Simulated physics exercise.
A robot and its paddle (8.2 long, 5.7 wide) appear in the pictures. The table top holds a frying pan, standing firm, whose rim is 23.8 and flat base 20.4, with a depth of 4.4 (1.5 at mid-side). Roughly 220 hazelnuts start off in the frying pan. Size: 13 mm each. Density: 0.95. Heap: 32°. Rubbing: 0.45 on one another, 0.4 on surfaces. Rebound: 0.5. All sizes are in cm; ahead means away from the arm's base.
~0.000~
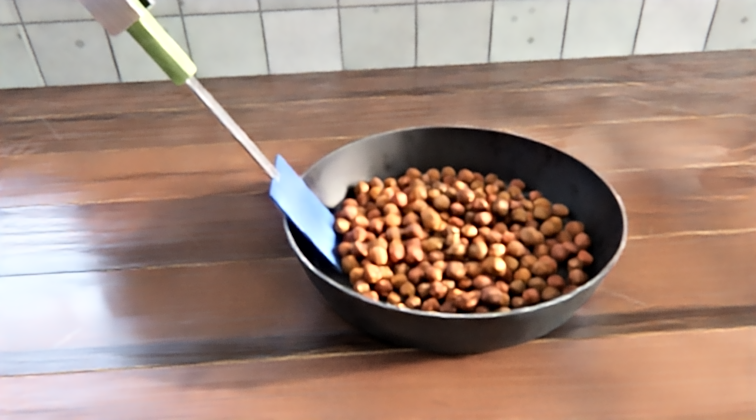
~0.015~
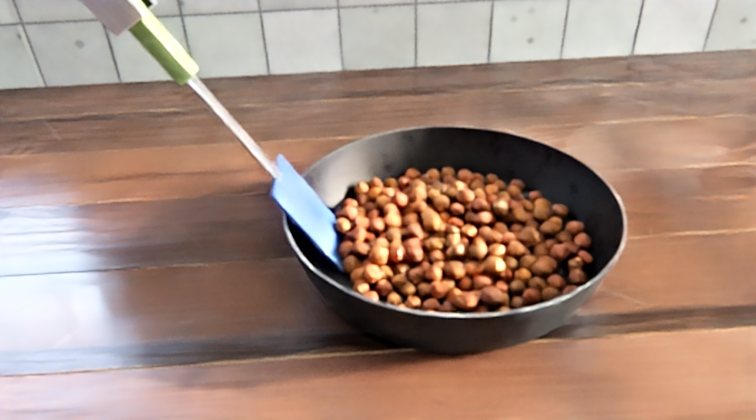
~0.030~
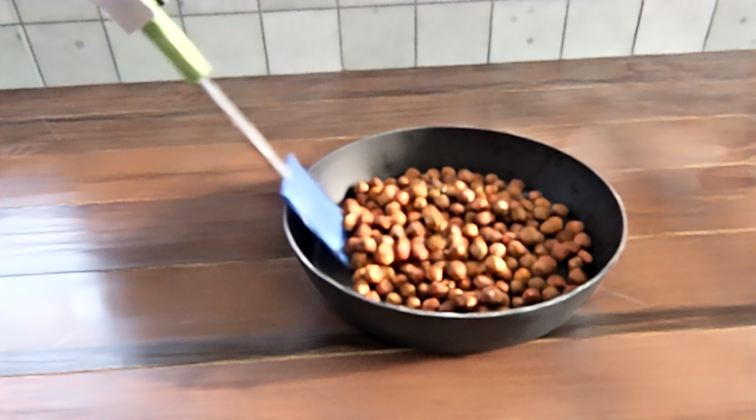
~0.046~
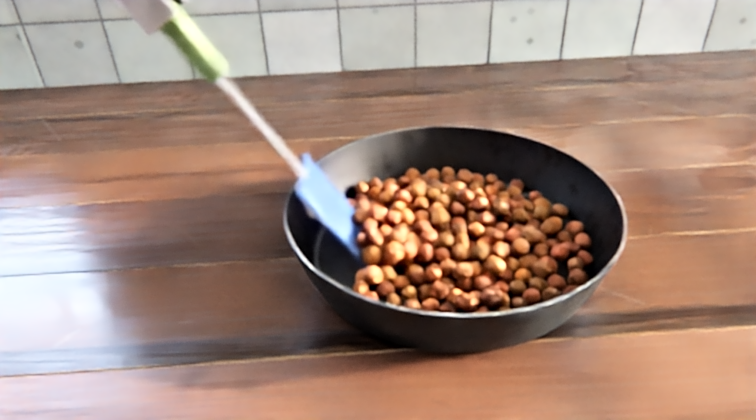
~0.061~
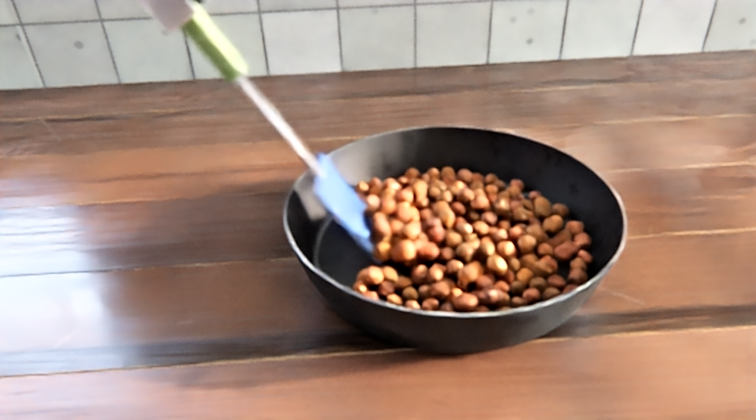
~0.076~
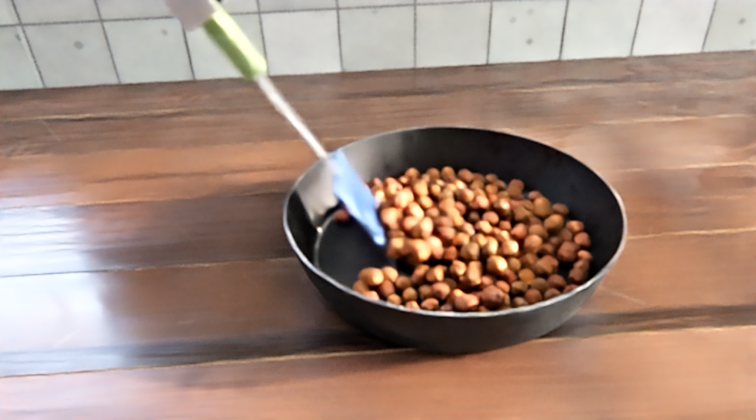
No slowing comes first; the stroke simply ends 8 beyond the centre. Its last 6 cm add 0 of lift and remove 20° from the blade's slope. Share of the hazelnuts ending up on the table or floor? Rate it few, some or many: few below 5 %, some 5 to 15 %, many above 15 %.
Few, below 5 %.
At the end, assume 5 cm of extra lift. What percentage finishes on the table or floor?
Some 5 in a hundred.
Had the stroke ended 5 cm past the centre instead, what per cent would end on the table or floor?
Then around 0 per cent.
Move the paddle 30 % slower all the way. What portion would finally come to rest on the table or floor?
It would be roughly 0 percent.
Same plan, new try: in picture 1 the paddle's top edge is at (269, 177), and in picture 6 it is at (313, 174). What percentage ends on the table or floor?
Roughly 0 percent ends up there.
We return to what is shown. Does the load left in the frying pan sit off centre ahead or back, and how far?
Some 3.5 cm ahead of the centre.
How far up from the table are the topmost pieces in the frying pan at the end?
It reaches around 4.5 cm.
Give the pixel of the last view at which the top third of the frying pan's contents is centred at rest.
You'll find it at about (546, 219).
By 0.13 s, sloping 59°, highest piece 5 above the table; 220 in the frying pan.
By 0.18 s, sloping 51°, highest piece 5 above the table; 220 in the frying pan.
By 0.41 s, sloping 39°, highest piece 4 above the table; 219 in the frying pan, 1 on the table or floor.
By 1.46 s, sloping 39°, highest piece 4 above the table; 219 in the frying pan, 1 on the table or floor.
Final count, 219 in the frying pan, 1 on the table or floor. That is 0 % on the table or floor.
